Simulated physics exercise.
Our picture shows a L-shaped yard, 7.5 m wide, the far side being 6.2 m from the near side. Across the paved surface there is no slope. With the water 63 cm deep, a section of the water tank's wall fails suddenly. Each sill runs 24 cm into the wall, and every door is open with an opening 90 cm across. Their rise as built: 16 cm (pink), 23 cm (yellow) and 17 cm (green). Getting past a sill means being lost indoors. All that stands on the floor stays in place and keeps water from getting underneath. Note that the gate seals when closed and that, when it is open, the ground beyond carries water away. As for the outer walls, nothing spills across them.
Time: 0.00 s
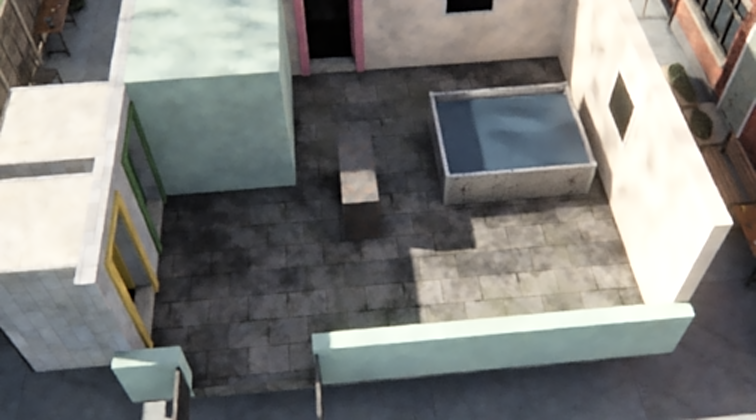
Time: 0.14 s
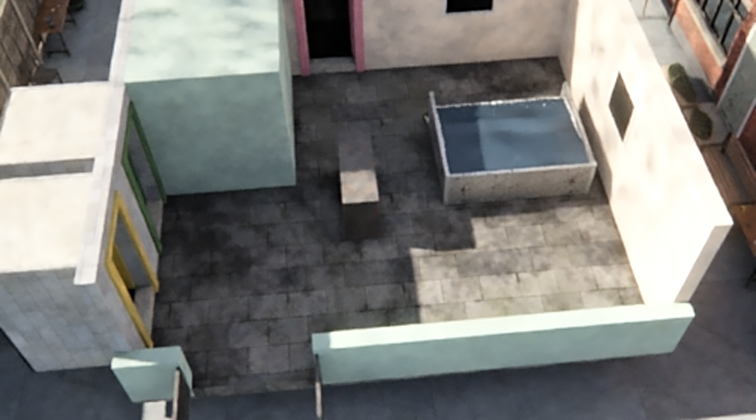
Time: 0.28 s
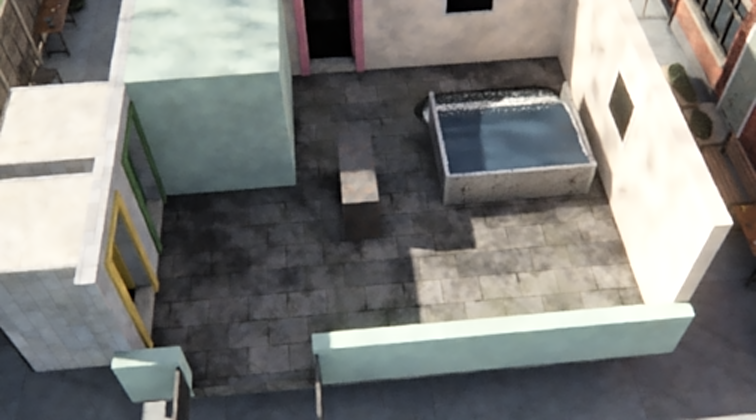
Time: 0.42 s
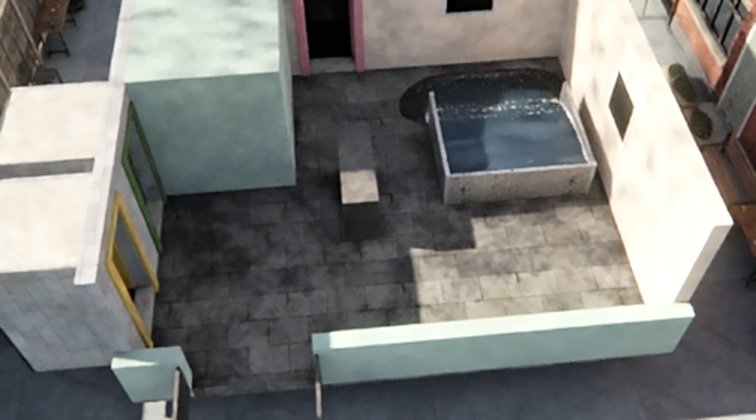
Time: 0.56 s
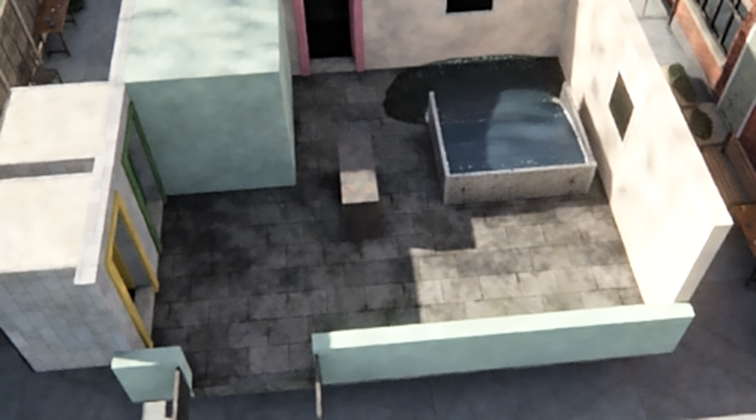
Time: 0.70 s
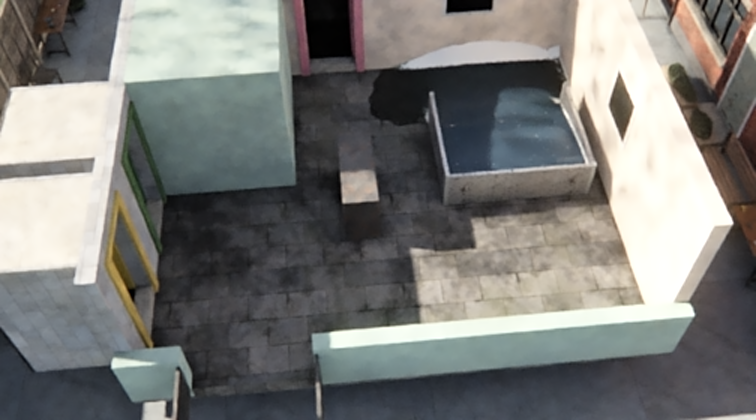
Paved walled yard seen from above, water bursting from the far side of a raised tank and spreading across the dark paving.
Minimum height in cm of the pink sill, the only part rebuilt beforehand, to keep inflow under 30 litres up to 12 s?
15 cm.
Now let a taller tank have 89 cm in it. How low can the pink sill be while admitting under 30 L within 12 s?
Around 24 cm high.
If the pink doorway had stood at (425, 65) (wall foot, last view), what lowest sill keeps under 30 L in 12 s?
30 cm.
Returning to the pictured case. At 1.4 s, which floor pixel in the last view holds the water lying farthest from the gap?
Roughly at (316, 76) in the last view.
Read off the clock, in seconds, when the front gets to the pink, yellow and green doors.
Pink 1.2 s / yellow 6.5 s / green 9.5 s.
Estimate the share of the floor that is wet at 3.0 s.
35 %.
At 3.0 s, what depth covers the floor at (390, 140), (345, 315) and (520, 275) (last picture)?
In that order: 2, 0 and 0 cm.
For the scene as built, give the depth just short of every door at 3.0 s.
Depths, in cm - pink: 15, yellow: 0, green: 0.
After 1.4 s water covers 15 % of the floor, deepest (52 cm) near (553, 58); 7 cm at the pink door, 0 litres in over its 16 cm sill.
After 3.0 s water covers 35 % of the floor, deepest (32 cm) near (298, 83); 15 cm at the pink door, 0 litres in over its 16 cm sill.
After 12.0 s water covers 95 % of the floor, deepest (10 cm) near (148, 377); 10 cm at the pink door, 26 litres in over its 16 cm sill.
At the pink door as built, the water arrived by 1.2 s and peaked near 21 cm at 4.6 s.
With a sill of 14 cm, 39 litres would have come in within the 12 s; with 18.5 cm, 15 litres. So under 30 litres takes about 15 cm.
